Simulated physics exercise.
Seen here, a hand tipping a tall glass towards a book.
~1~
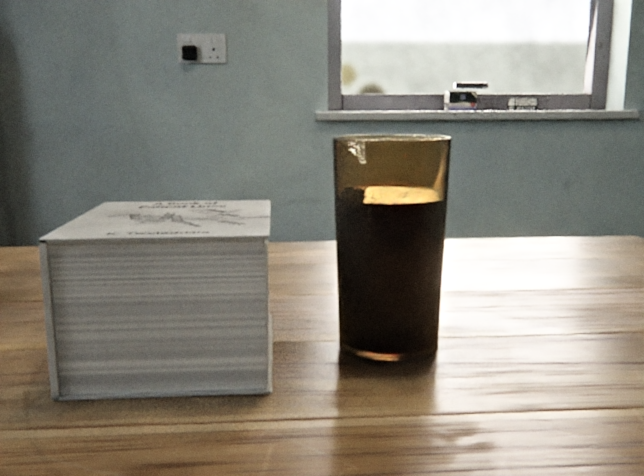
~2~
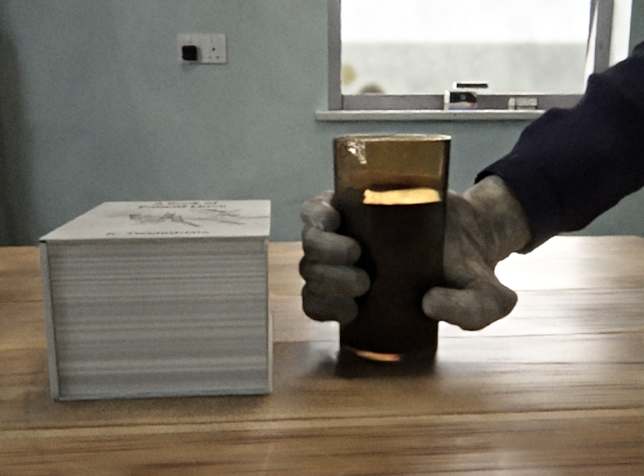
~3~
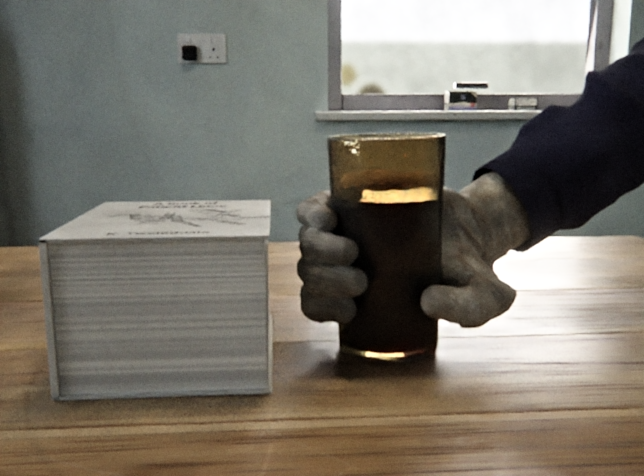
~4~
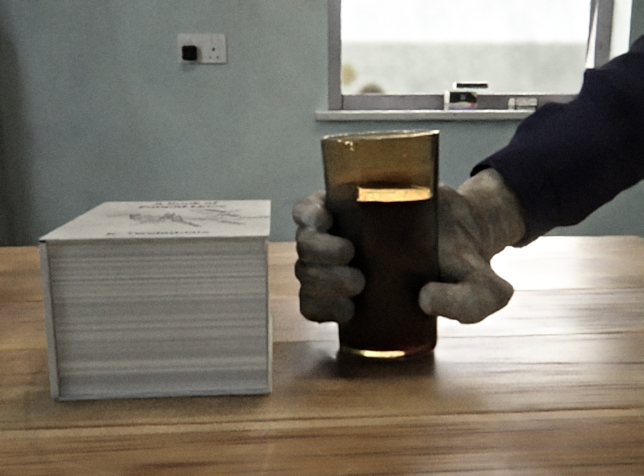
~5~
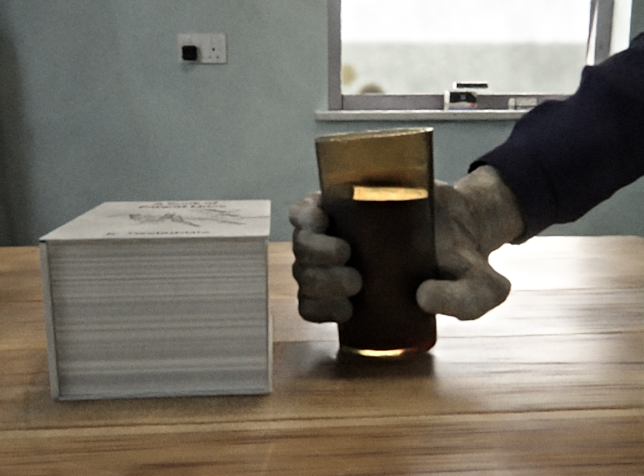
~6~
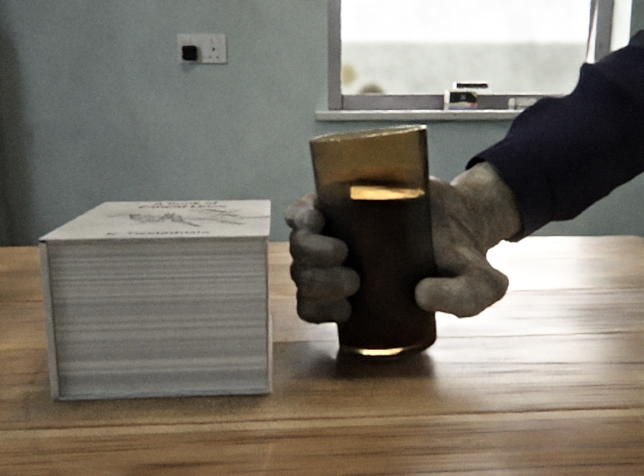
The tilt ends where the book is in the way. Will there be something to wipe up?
As it turns out, it stays dry outside.
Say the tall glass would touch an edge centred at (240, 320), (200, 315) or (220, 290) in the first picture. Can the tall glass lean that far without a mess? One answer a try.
One after the other: Leaks, spills, leaks.
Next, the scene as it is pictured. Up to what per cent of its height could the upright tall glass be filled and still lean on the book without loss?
Close to 90 %.
Shortly, the tall glass leans by about 15°; none is lost.
Then, the tall glass leans by about 20°; none is lost.
At the finish, the tall glass leans by about 25°, against the book; none is lost.
